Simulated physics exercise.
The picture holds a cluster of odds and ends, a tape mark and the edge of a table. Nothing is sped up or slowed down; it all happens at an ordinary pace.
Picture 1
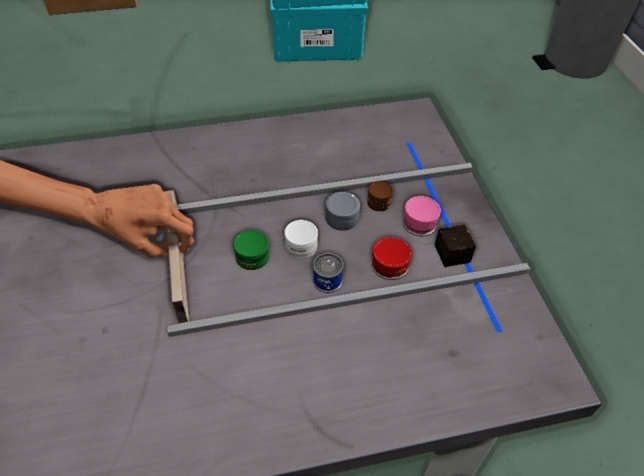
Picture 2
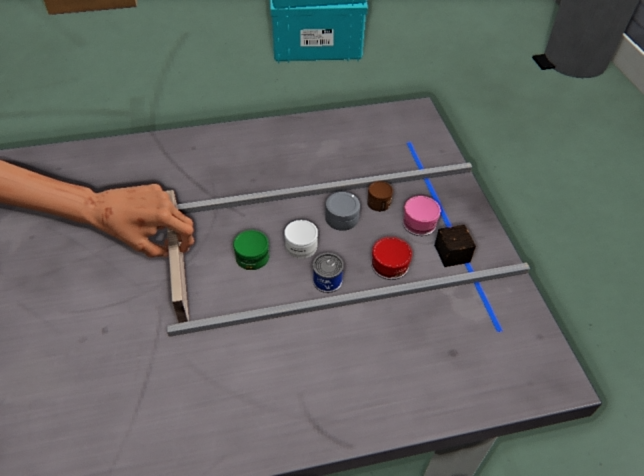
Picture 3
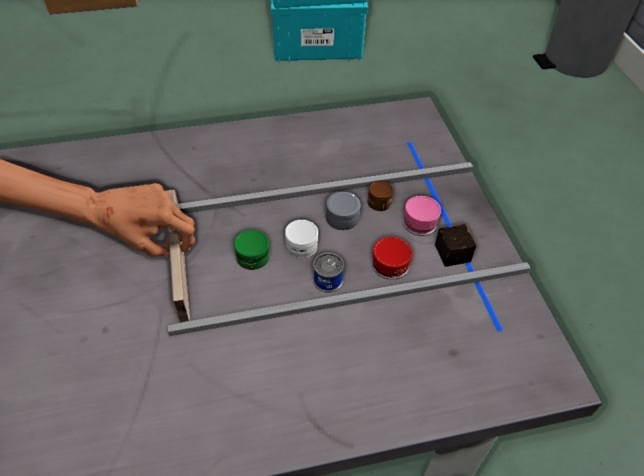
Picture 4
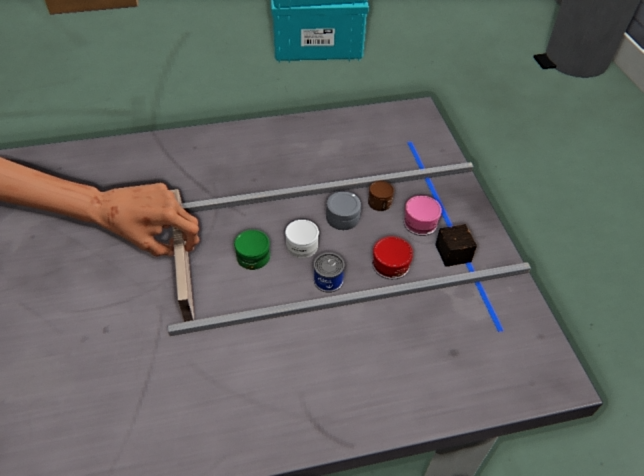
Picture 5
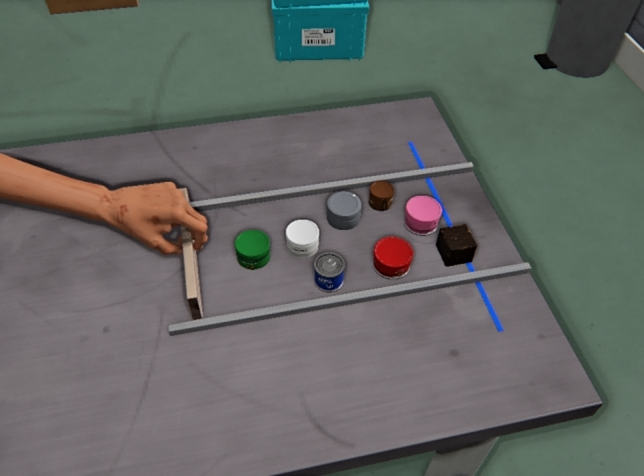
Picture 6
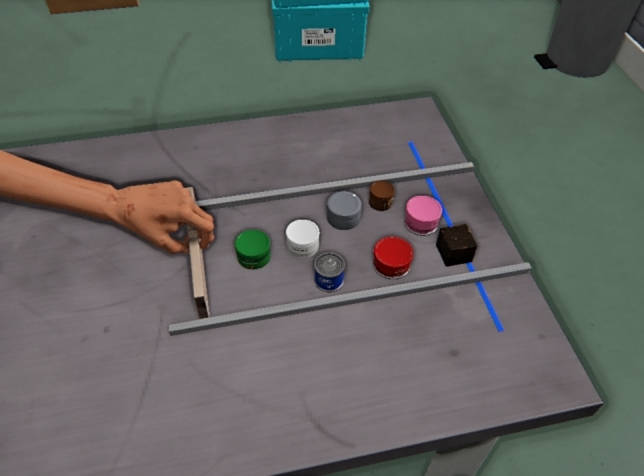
A hand held a thin board upright between two rails on a table, then slid it slightly right toward a group of small colourful pots and a dark block, which all stayed still.
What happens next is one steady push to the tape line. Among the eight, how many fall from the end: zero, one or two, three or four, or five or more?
Falling from the end: One or two.
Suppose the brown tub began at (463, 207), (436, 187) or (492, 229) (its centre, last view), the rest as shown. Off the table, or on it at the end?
The brown tub goes over; holds on; falls.
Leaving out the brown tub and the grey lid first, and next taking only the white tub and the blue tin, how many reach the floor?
1 in the first case, 0 in the second.
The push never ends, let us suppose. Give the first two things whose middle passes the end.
Earliest first: The black block, then the pink tin.
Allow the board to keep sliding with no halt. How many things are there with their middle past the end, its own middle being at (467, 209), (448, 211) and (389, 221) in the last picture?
Per position: 4 / 1 / 0.
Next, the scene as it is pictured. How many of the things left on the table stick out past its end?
The total here is 3.
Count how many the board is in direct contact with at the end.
It touches 4.
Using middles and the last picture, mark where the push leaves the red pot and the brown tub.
The red pot comes to rest close to (510, 243), while the brown tub rests close to (443, 178).
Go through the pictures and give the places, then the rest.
In the first frame, black block (455, 246); pink tin (421, 216); brown tub (380, 197); board (176, 254); tape (448, 224).
In the second frame, pink tin (421, 216); grey lid (342, 211).
In the third frame, brown tub (380, 196); red pot (392, 258).
In the fourth frame, black block (456, 245); white tub (302, 239).
In the fifth frame, pink tin (422, 216); green tub (253, 250).
In the sixth frame, black block (456, 245); pink tin (423, 216); brown tub (381, 196); board (196, 251); tape (450, 224).
Soon after, none off yet; black block at rest near (456, 245); pink tin at rest near (423, 216); brown tub at rest near (381, 196).
Then, none off yet; black block moving near (465, 244); pink tin moved about its own width near (445, 207); brown tub moved about its own width near (403, 190).
At rest, the number that fall off is one or two; fallen, black block.
